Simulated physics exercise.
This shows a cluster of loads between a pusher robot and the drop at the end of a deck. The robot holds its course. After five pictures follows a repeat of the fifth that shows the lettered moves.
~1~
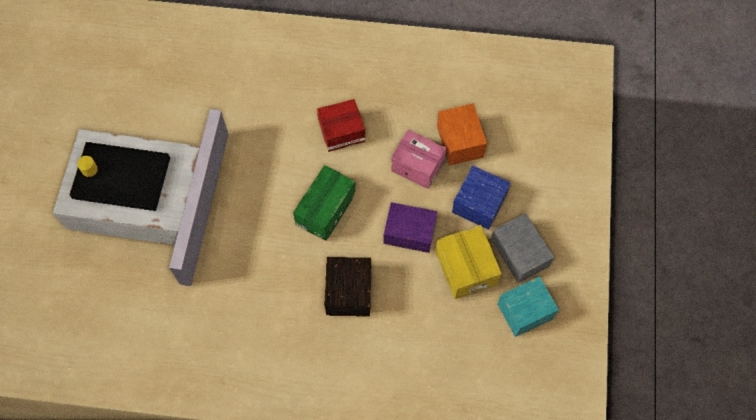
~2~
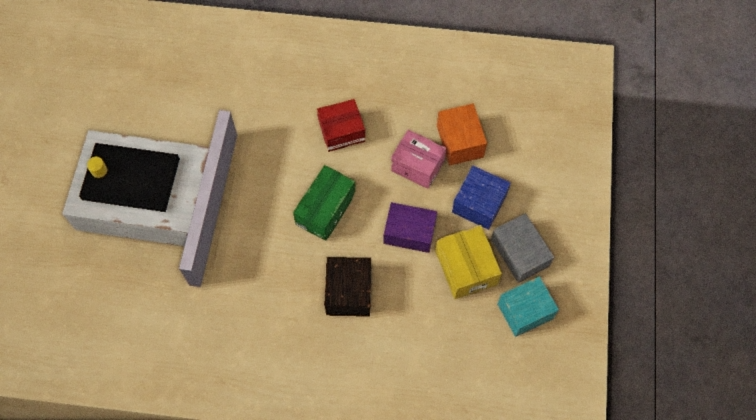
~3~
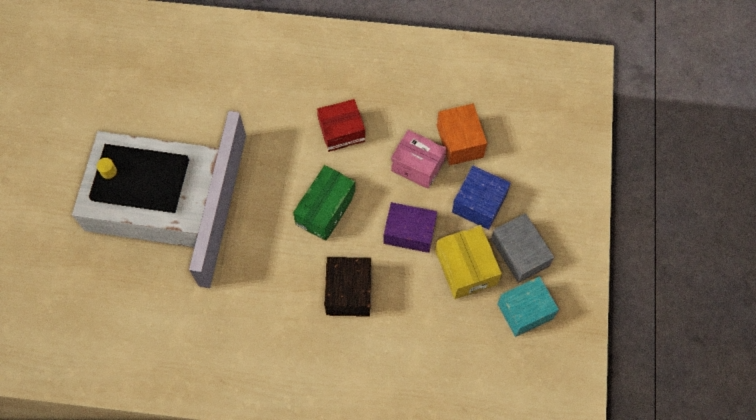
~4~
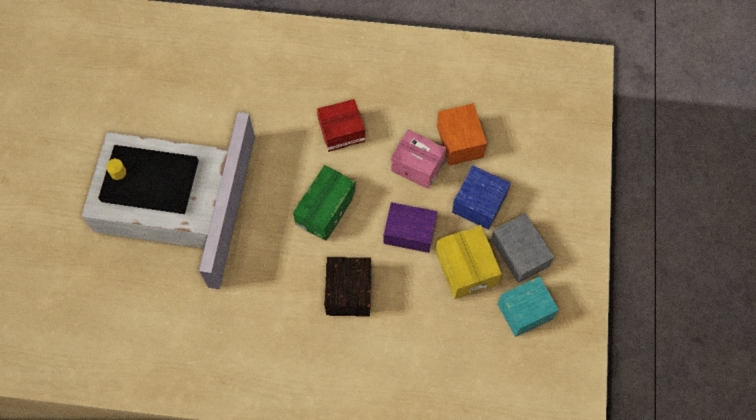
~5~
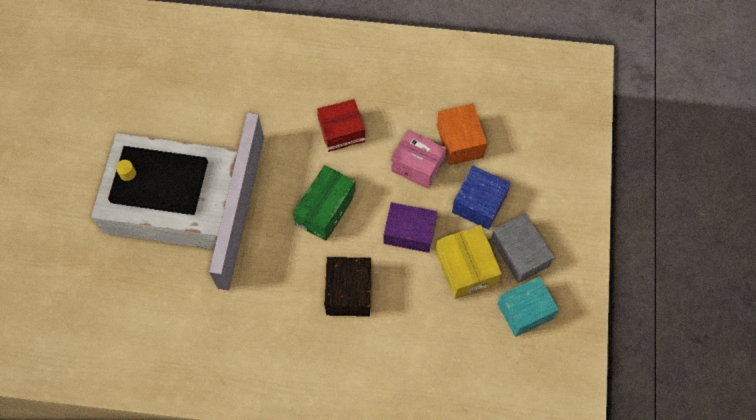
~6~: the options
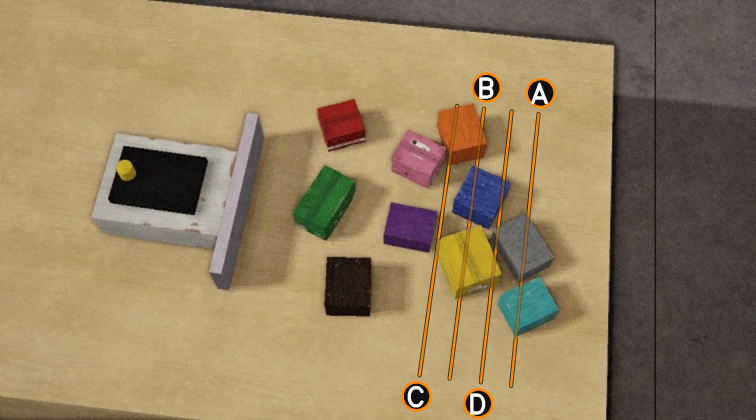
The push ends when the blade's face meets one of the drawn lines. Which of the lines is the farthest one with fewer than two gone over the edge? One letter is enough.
At A, and not beyond.
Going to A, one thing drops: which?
The grey crate.
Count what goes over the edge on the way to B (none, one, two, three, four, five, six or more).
The count is none.
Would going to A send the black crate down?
No.
On the marked copy, A at (526, 242); B at (468, 235); C at (440, 232); D at (497, 238).
With A. Early on, robot (270, 192); red box (354, 120); black crate (357, 290).
Further on, robot (375, 203); grey crate (560, 252); turquoise crate (541, 326).
At the end, robot (455, 211); grey crate over the edge; yellow box (596, 291); one fallen.
As for the rest, B is within the limit but short; C is within the limit but short; D is within the limit but short.
